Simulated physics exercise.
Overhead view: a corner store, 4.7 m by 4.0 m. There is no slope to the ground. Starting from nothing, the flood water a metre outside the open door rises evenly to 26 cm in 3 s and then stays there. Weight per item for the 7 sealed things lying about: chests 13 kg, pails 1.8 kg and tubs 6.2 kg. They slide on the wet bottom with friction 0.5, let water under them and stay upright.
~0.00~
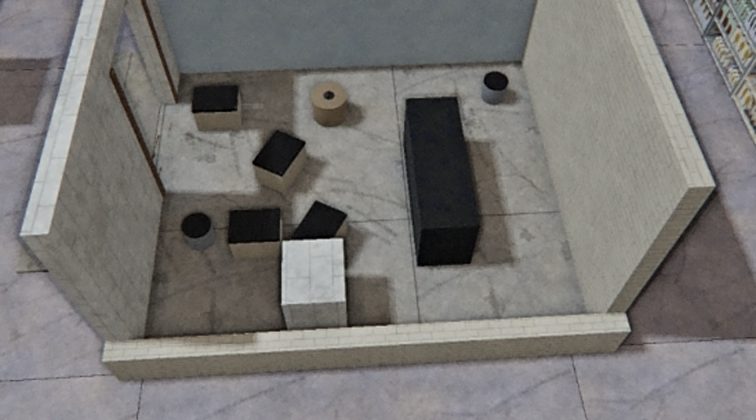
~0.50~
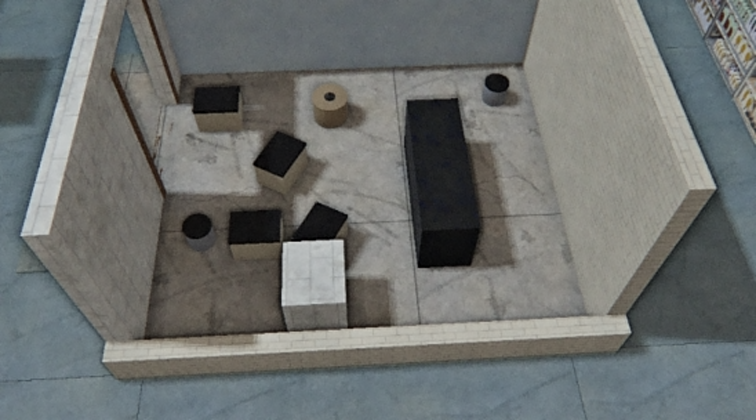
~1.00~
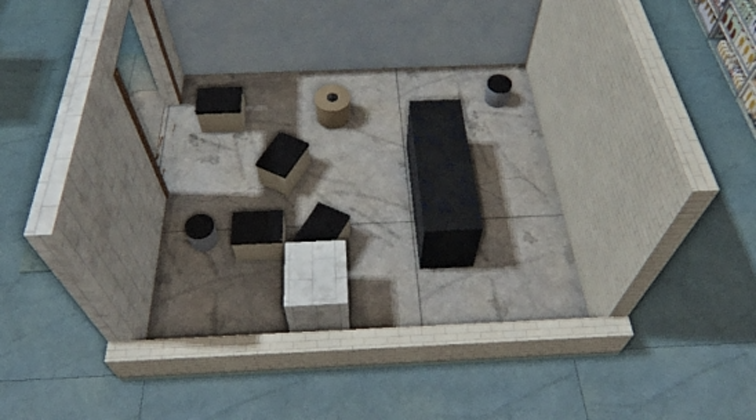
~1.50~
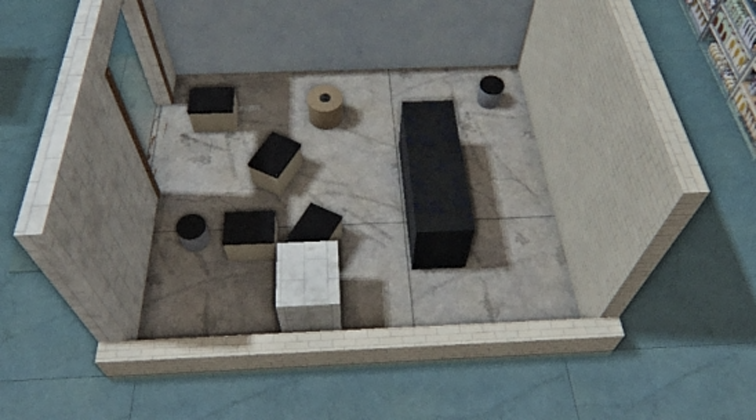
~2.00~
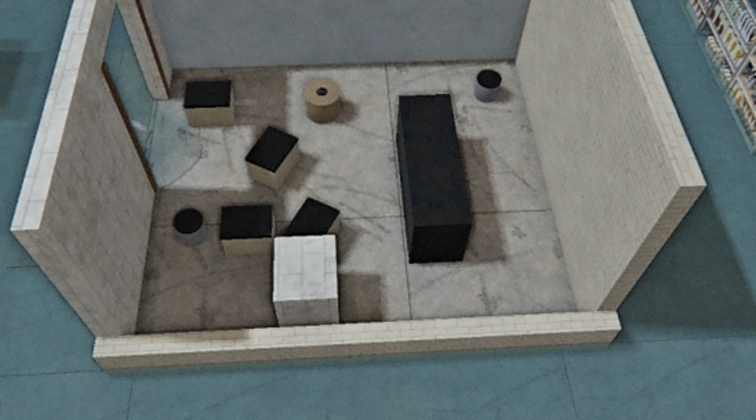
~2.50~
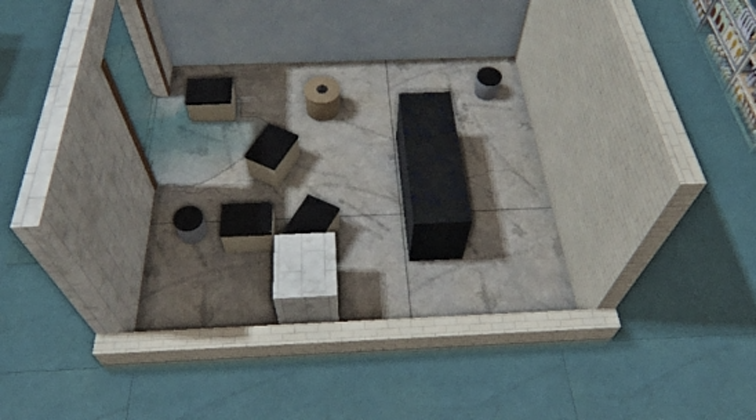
Water surrounds a small walled store and spreads inside from the left, moving no objects.
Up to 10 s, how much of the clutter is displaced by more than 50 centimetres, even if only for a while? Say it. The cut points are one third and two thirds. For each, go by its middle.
It falls at two thirds or higher.
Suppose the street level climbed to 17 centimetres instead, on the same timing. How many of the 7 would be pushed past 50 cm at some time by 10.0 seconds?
In that case 4 of them.
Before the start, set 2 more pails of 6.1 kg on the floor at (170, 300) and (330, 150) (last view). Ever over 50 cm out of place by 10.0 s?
First one stays within it, second one goes beyond it.
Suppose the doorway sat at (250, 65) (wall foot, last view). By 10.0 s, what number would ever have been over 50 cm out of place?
The answer would then be 6.
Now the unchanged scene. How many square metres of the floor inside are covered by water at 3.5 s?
My estimate is roughly 4.5 m2.
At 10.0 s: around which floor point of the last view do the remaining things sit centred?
Around (365, 255).
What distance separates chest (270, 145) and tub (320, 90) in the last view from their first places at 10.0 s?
First 150 cm, then 250 cm.
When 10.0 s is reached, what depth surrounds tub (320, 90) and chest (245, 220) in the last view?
9 and 6 cm.
After 3.5 s 1 of 7 are over 50 cm from their spots; 0 afloat.
After 4.5 s 3 of 7 are over 50 cm from their spots; 1 afloat.
After 7.0 s 4 of 7 are over 50 cm from their spots; 3 afloat.
After 10.0 s 7 of 7 are over 50 cm from their spots, and 7 have been at some point; 7 afloat.
